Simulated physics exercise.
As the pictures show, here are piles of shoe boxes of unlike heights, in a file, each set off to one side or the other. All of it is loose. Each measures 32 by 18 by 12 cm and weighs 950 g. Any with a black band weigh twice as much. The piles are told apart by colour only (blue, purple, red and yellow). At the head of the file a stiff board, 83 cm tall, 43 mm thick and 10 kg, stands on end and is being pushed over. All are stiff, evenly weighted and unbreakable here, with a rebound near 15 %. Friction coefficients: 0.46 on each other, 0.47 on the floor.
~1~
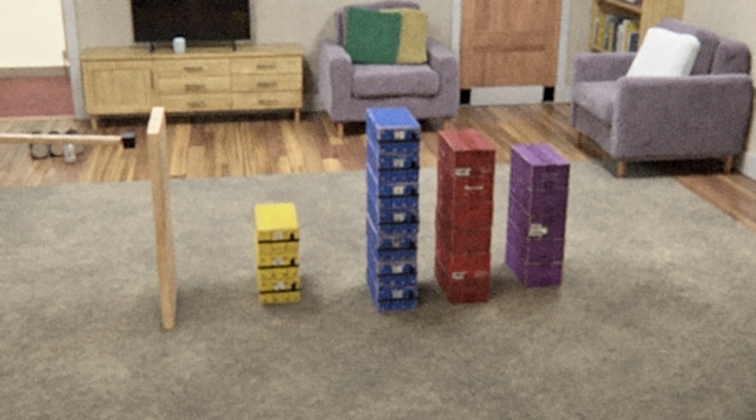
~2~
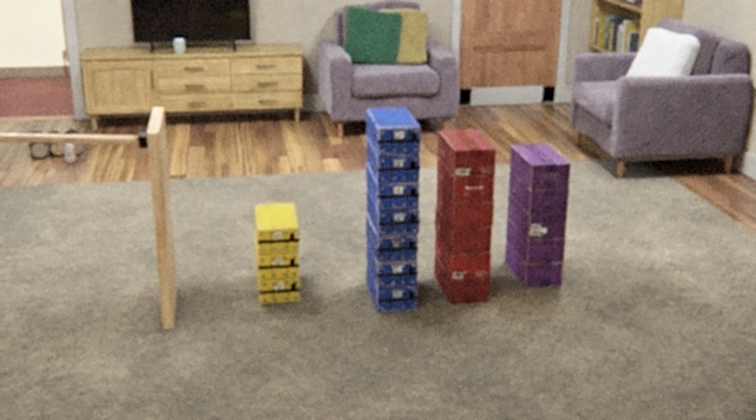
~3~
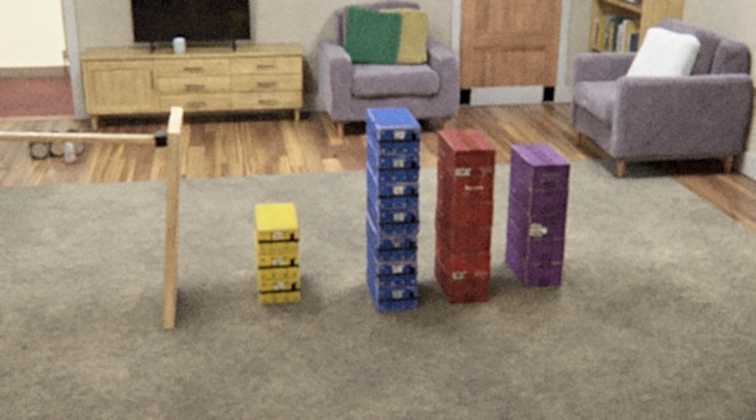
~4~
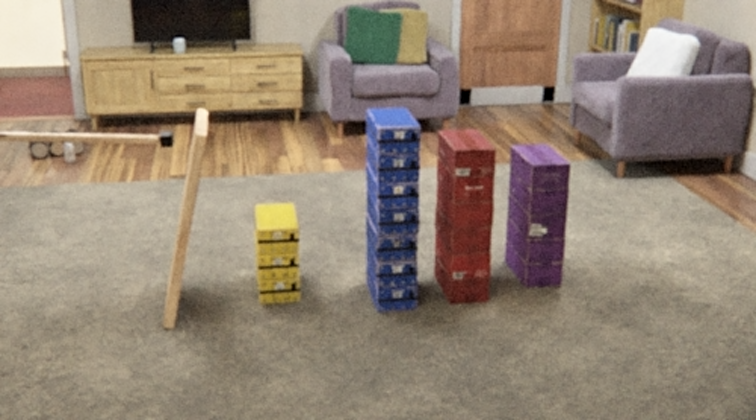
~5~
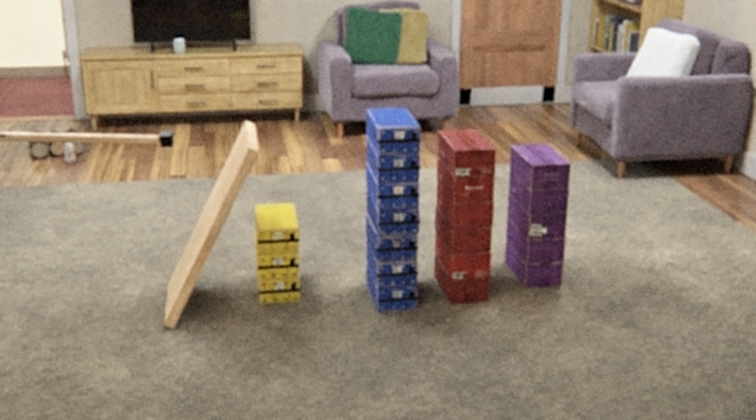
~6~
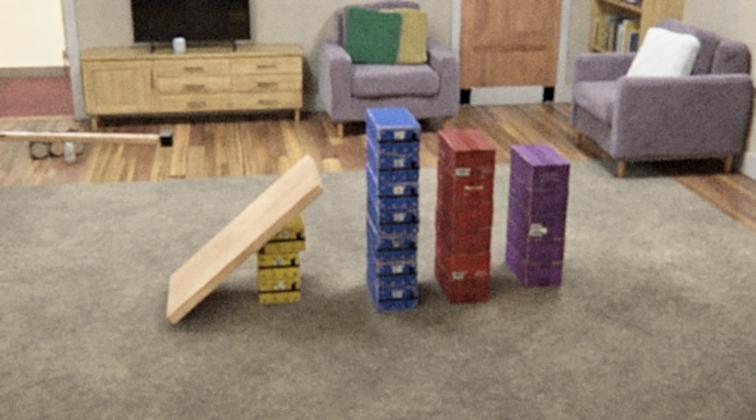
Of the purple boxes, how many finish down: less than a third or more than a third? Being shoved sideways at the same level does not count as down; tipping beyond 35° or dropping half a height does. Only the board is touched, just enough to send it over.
It comes to fewer than one in three.
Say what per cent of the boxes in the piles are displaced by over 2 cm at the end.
5 per cent.
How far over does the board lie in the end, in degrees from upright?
Some 50° from upright.
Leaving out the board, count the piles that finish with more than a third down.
0 of them.
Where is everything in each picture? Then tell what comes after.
In the first frame (pixels give the middle of a visible side), pole end (127, 143) 6 cm short, board 0° from upright; top purple box (551, 177); top yellow box (276, 216); none of the others has stirred.
The second frame shows pole end (144, 142) 1 mm in, board 0° from upright; top purple box (551, 177).
The third frame shows pole end (160, 142) 6 cm in, board 5° from upright; top purple box (551, 177); none of the others has stirred.
The fourth frame shows pole end (165, 142) 8 cm in, stopped, board 13° from upright; top purple box (551, 177); none of the others has stirred.
The fifth frame shows pole end (165, 142) 8 cm in, stopped, board 27° from upright; top purple box (551, 177); none of the others has stirred.
The sixth frame shows pole end (165, 142) 8 cm in, stopped, board 49° from upright; top purple box (551, 177); one has shifted.
Then, 0.06 s past the last view, board 50° from upright; none of the 5 purple boxes down (0 of 21 in all colours); top purple box unmoved; top yellow box 39 mm from its place.
Then, 0.16 s past the last view, board 48° from upright; none of the 5 purple boxes down (0 of 21 in all colours); top purple box unmoved; top yellow box 40 mm from its place.
In the end, board 49° from upright; none of the 5 purple boxes down (0 of 21 in all colours); top purple box unmoved; top yellow box 40 mm from its place. That is 0 per cent. From the last view, middles, top purple box near (539, 166), top yellow box near (286, 228).
